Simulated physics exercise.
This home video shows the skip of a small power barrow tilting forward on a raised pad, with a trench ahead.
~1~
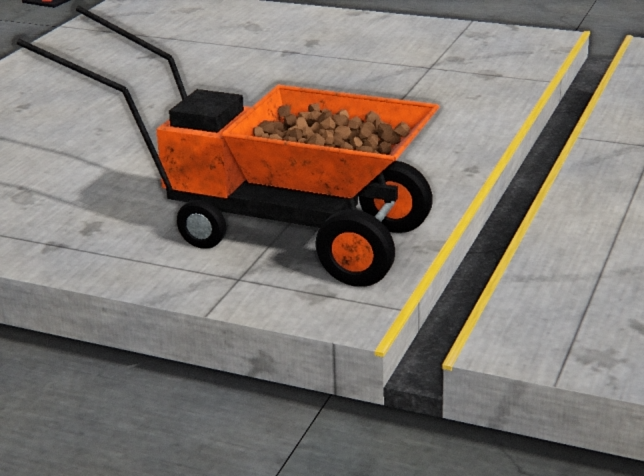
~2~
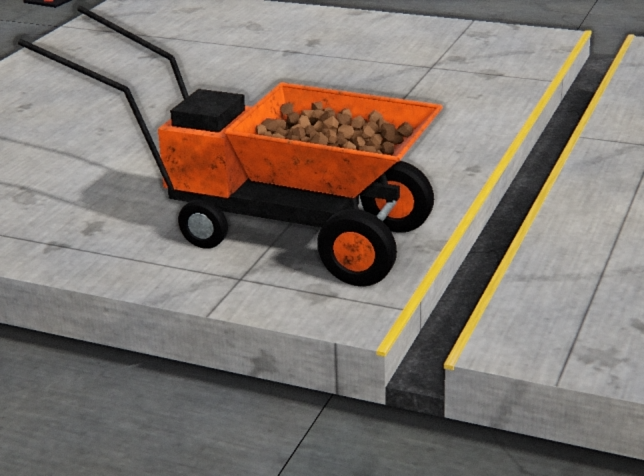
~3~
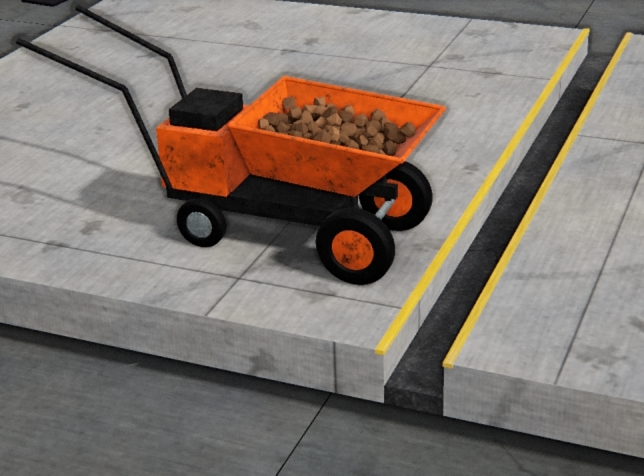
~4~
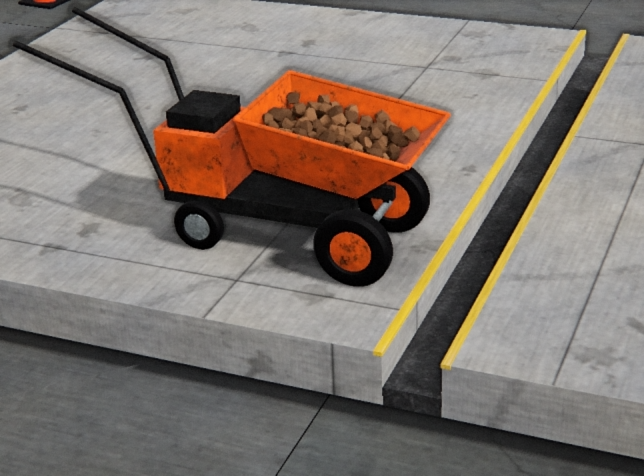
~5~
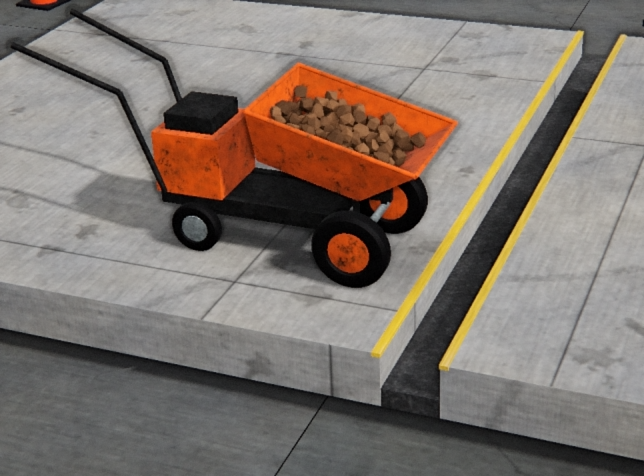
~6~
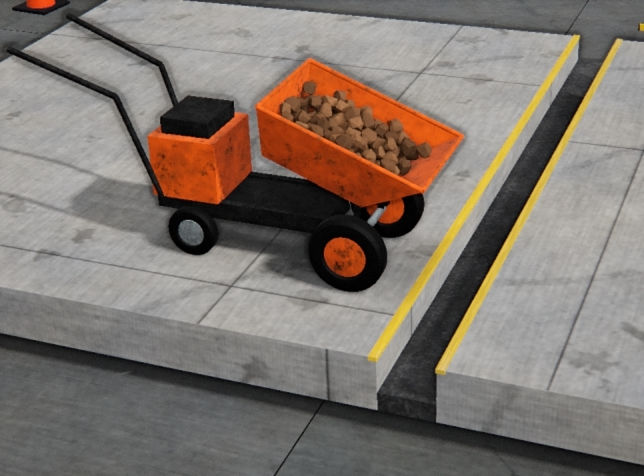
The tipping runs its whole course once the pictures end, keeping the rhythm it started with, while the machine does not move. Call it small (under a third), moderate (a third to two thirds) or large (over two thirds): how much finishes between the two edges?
Small.
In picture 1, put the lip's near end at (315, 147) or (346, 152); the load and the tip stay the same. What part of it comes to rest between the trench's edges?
Around 70 % the first time and around 90 % the second.
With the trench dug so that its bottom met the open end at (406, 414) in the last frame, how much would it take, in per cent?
It works out to some 10 percent.
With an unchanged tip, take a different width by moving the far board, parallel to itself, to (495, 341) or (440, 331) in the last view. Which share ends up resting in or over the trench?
The share would be 70 % first and 0 % second.
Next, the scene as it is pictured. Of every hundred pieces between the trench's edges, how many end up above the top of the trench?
Something like 25 in a hundred.
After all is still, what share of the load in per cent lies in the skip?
Close to 5 in a hundred.
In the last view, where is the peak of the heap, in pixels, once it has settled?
Around (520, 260).
Shortly afterwards, skip tipped steeply; the whole lot in the skip.
Next, skip tipped right over; near two thirds in the skip; only a few in or heaped over the trench; near a third beyond it; only a few falling.
Some moments later, skip tipped right over; a little in the skip; a little in or heaped over the trench; the bulk beyond it.
In the end, skip tipped right over; a little in the skip; a little in or heaped over the trench; the bulk beyond it.
